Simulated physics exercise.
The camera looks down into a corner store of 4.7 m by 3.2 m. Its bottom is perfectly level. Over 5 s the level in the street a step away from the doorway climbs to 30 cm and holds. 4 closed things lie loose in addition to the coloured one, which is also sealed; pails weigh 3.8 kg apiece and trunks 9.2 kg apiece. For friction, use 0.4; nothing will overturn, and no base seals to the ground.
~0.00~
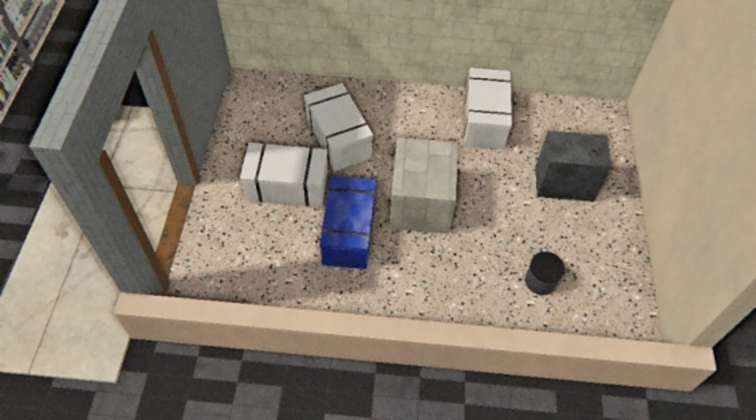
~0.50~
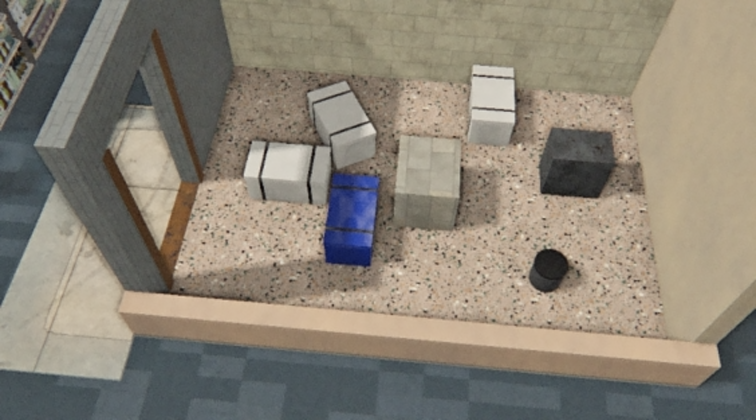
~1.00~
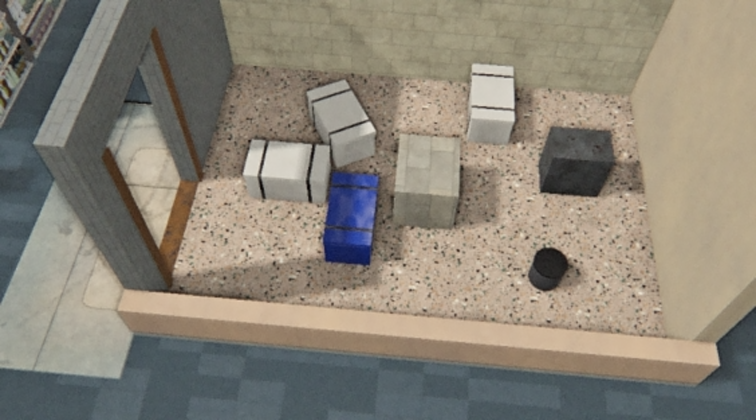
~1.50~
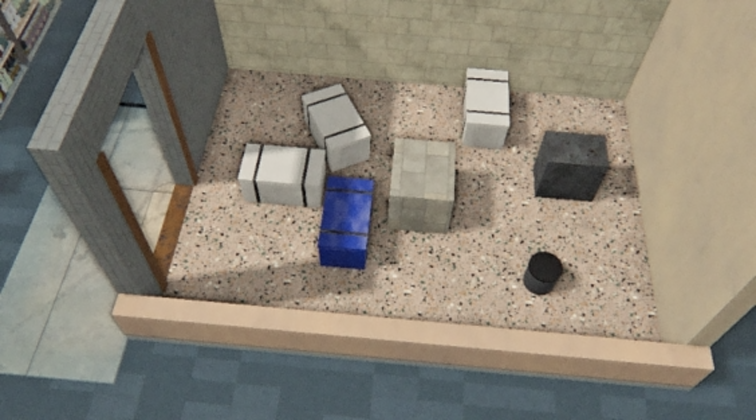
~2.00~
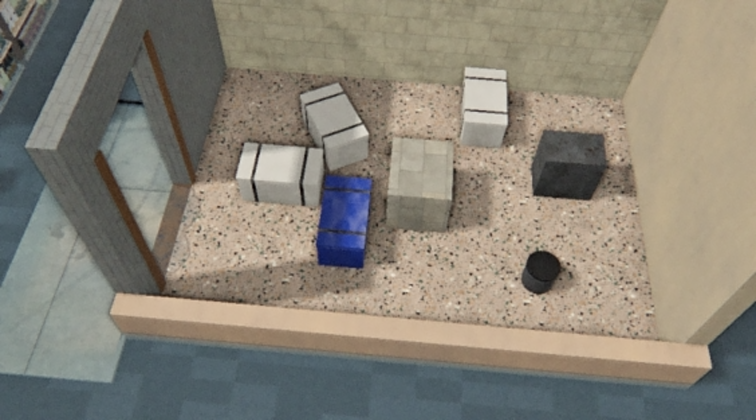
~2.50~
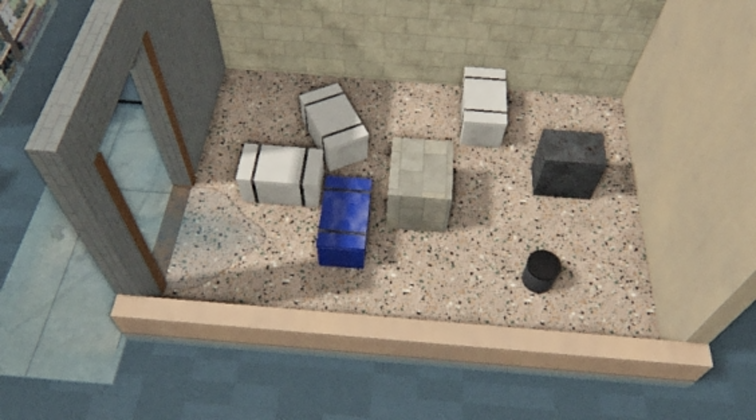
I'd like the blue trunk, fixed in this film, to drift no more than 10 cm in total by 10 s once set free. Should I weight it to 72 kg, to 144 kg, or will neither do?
Go for 144 kg.
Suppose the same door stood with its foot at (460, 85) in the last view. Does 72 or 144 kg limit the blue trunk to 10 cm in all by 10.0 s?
Under that change the small mass suffices.
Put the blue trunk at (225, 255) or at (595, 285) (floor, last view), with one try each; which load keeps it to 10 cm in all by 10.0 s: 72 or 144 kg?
First try the heavier suffices, second try the heavier suffices.
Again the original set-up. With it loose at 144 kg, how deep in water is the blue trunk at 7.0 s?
9 cm, roughly.
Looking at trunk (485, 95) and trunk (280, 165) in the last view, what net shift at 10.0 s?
Respectively 100 and 80 centimetres.
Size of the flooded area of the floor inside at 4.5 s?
I'd estimate close to 5.0 m2.
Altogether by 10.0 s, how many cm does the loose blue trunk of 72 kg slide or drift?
Some 20 centimetres of travel in total.
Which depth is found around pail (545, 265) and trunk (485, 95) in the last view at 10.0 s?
About 18 and 18 cm.
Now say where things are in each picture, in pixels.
In the first picture, the blue trunk at (348, 211), on the bottom; water covers 0.0 m2; 0 of 5 have shifted.
In the second picture, the blue trunk at (352, 209) rests on the ground; water covers 0.0 m2; 0 of 5 have shifted.
In the third picture, the blue trunk at (351, 208) rests on the ground; 0.0 m2 under water; 0 of 5 have shifted.
In the fourth picture, the blue trunk at (346, 212) rests on the ground; water covers 0.0 m2; 0 of 5 have shifted.
In the fifth picture, the blue trunk at (345, 211) rests on the ground; water covers 0.1 m2; 0 of 5 have shifted.
In the sixth picture, the blue trunk at (345, 211) rests on the ground; 0.6 m2 under water; 0 of 5 have shifted.
After 3.5 s the blue trunk would be 0 cm from its start with 72 kg and 0 cm from its start with 144 kg; 4 cm of water round it then.
After 4.5 s the blue trunk would be 0 cm from its start with 72 kg and 0 cm from its start with 144 kg; 6 cm of water round it then.
After 7.0 s the blue trunk would be 19 cm from its start with 72 kg and 0 cm from its start with 144 kg; 9 cm of water round it then.
After 10.0 s the blue trunk would be 19 cm from its start with 72 kg and 0 cm from its start with 144 kg; 10 cm of water round it then.
